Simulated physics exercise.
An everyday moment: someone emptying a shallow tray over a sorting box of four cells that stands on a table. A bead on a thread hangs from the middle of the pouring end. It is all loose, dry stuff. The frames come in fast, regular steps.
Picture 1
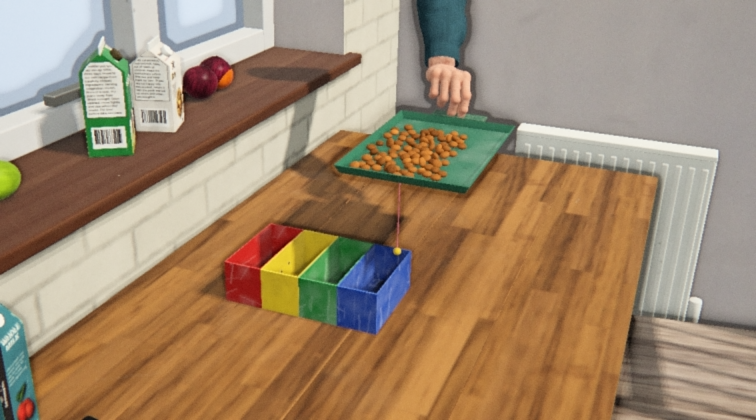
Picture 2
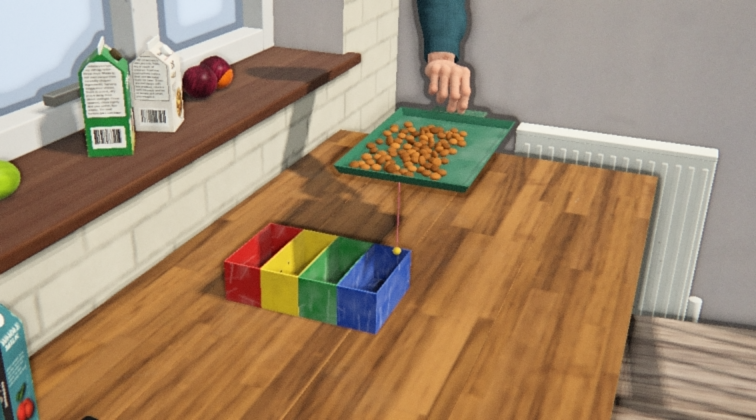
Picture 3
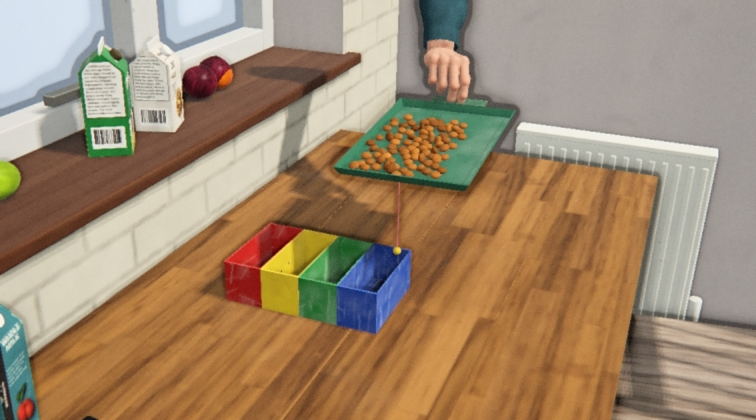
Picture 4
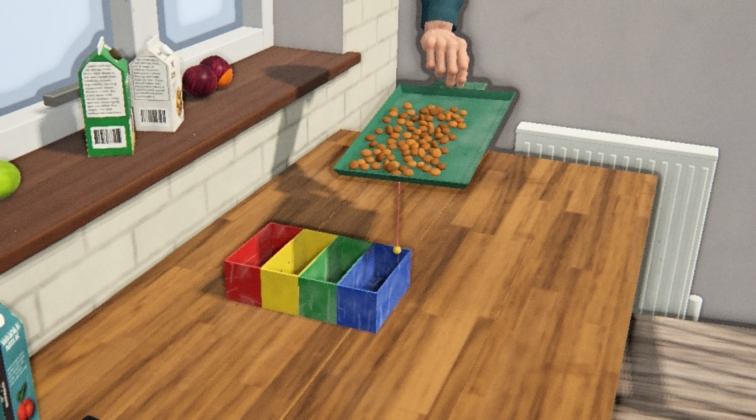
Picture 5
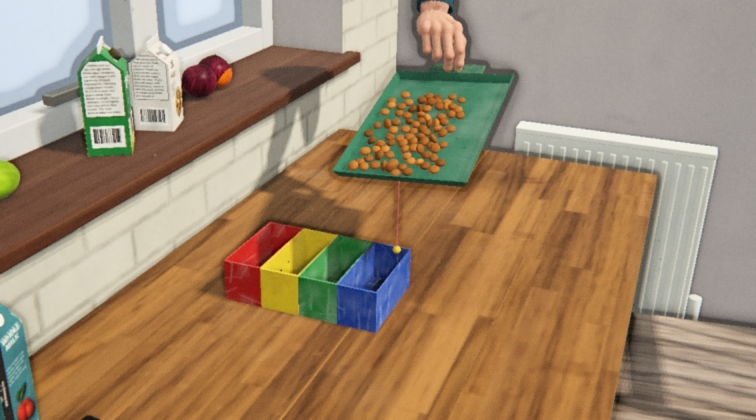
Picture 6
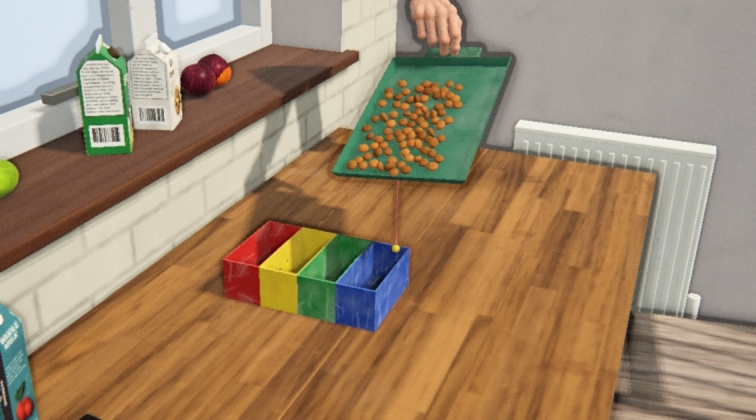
A hand held a green tray of small brown pieces above a wooden table with a red, yellow, green and blue box, then raised the tray's far end, tilting it steadily more steeply.
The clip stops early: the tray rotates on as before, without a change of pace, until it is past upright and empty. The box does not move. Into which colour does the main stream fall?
It favours the green compartment.
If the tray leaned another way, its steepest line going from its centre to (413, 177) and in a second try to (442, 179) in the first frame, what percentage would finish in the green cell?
Roughly 20 per cent, and 0 per cent.
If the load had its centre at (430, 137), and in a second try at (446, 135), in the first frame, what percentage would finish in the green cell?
Near 40 % and 50 %.
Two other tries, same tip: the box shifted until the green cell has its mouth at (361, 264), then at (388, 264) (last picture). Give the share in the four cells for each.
First some 100, then 100 per cent.
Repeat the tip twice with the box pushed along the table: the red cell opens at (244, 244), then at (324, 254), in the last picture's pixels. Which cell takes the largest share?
At the first place the cell in green, at the second the red cell.
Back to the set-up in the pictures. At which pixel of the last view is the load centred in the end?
Around (329, 300).
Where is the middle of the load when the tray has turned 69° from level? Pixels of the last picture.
Close to (355, 181).
Just after the last frame, tray tipped steeply; roughly two thirds on the tray; just a few in the green cell; just a few in the blue cell; roughly a third falling or outside the box.
A moment on, tray tipped past a quarter turn; roughly half in the green cell; roughly a quarter in the blue cell; roughly a quarter in the yellow cell; about a tenth falling or outside the box.
Further on, tray tipped past a quarter turn; roughly half in the green cell; roughly a quarter in the blue cell; roughly a quarter in the yellow cell; about a tenth falling or outside the box.
When it is over, tray tipped past a quarter turn; roughly half in the green cell; roughly a quarter in the blue cell; roughly a quarter in the yellow cell; not one in the red cell; about a tenth outside the box.
